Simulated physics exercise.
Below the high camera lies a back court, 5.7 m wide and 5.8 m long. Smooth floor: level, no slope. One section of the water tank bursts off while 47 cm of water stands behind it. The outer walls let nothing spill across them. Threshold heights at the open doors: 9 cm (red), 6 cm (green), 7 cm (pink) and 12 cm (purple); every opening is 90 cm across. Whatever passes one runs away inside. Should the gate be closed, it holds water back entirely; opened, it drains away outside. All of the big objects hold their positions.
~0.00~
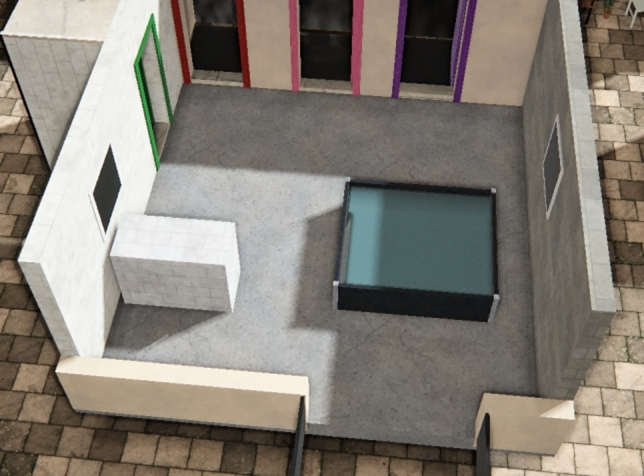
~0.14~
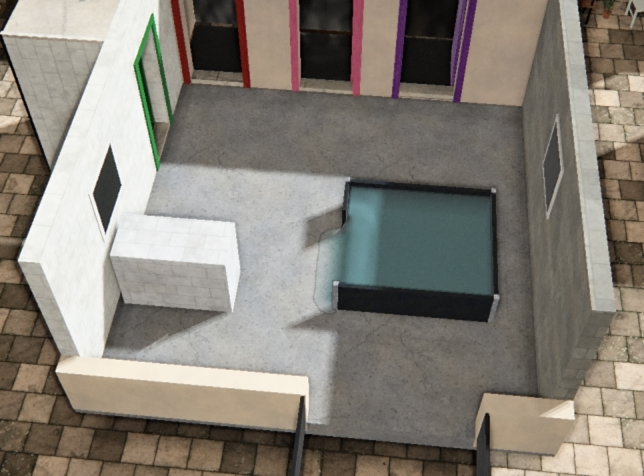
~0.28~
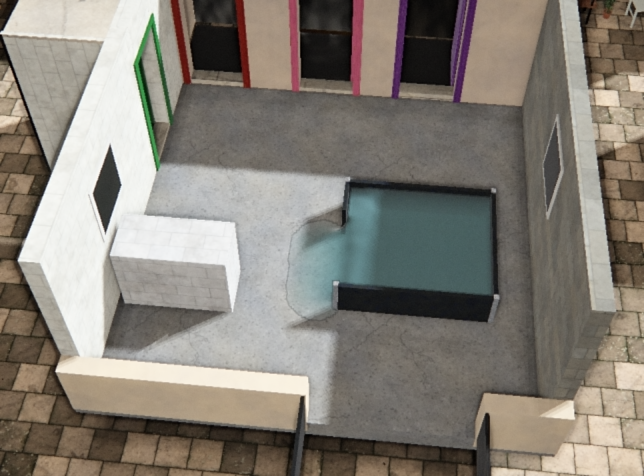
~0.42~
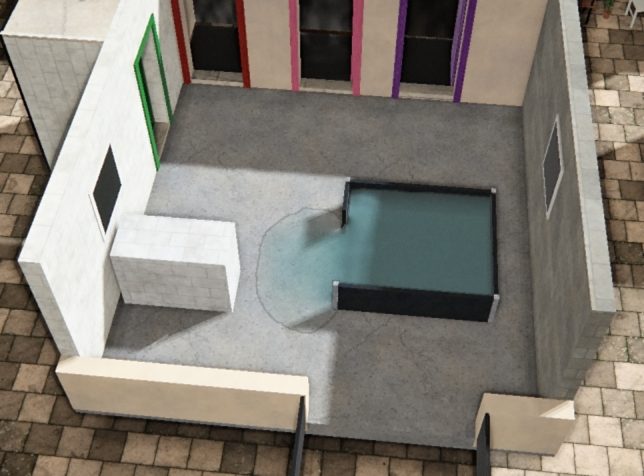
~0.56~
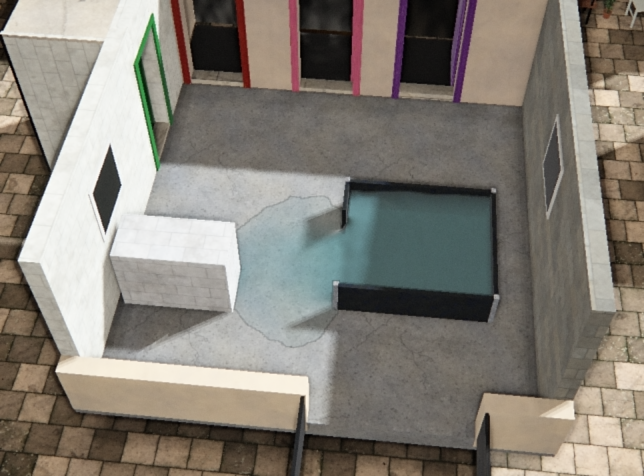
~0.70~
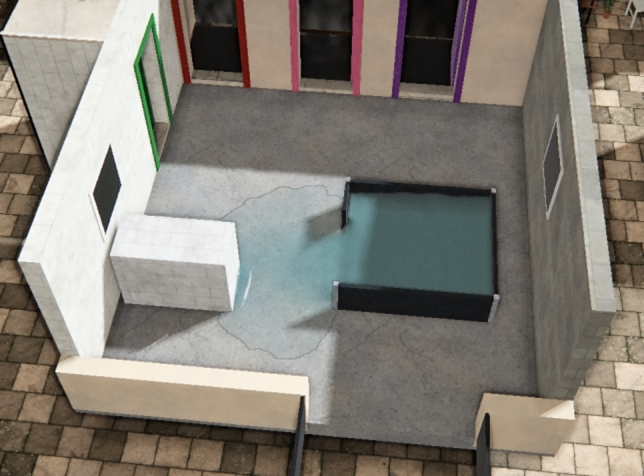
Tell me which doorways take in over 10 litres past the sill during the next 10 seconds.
One by one: The red door breaches the limit; the green door breaches the limit; the pink door never breaches the limit; the purple door never breaches the limit.
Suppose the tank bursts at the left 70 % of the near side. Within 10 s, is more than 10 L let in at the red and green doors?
Red: Within limit; green: Within limit.
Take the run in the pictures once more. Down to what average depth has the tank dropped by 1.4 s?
It averages close to 32 cm.
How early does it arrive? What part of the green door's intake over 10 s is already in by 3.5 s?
Share by then: ~ 35 %.
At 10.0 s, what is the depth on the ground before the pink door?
Roughly 5.5 centimetres.
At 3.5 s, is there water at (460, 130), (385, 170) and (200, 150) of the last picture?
Untouched, untouched, soaked.
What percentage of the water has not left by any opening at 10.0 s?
Share still there: About 86 %.
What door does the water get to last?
Door: Purple.
After 1.4 s water covers 25 % of the floor and is deepest (30 cm) near (241, 282); red door not reached, green door not reached, pink door not reached, purple door not reached.
After 2.2 s water covers 30 % of the floor and is deepest (28 cm) near (254, 283); red door not reached, green door 8 cm at the sill, 0 L in, pink door not reached, purple door not reached.
After 3.5 s water covers 45 % of the floor and is deepest (23 cm) near (118, 304); red door 16 cm at the sill, 7 L in, green door 10 cm at the sill, 11 L in, pink door not reached, purple door not reached.
After 6.0 s water covers 75 % of the floor and is deepest (12 cm) near (235, 314); red door 12 cm at the sill, 61 L in, green door 8 cm at the sill, 24 L in, pink door 5 cm at the sill, 0 L in, purple door 2 cm at the sill, 0 L in.
After 10.0 s water covers 95 % of the floor and is deepest (9 cm) near (519, 179); red door 7 cm at the sill, 73 L in, green door 6 cm at the sill, 31 L in, pink door 5 cm at the sill, 0 L in, purple door 3 cm at the sill, 0 L in.
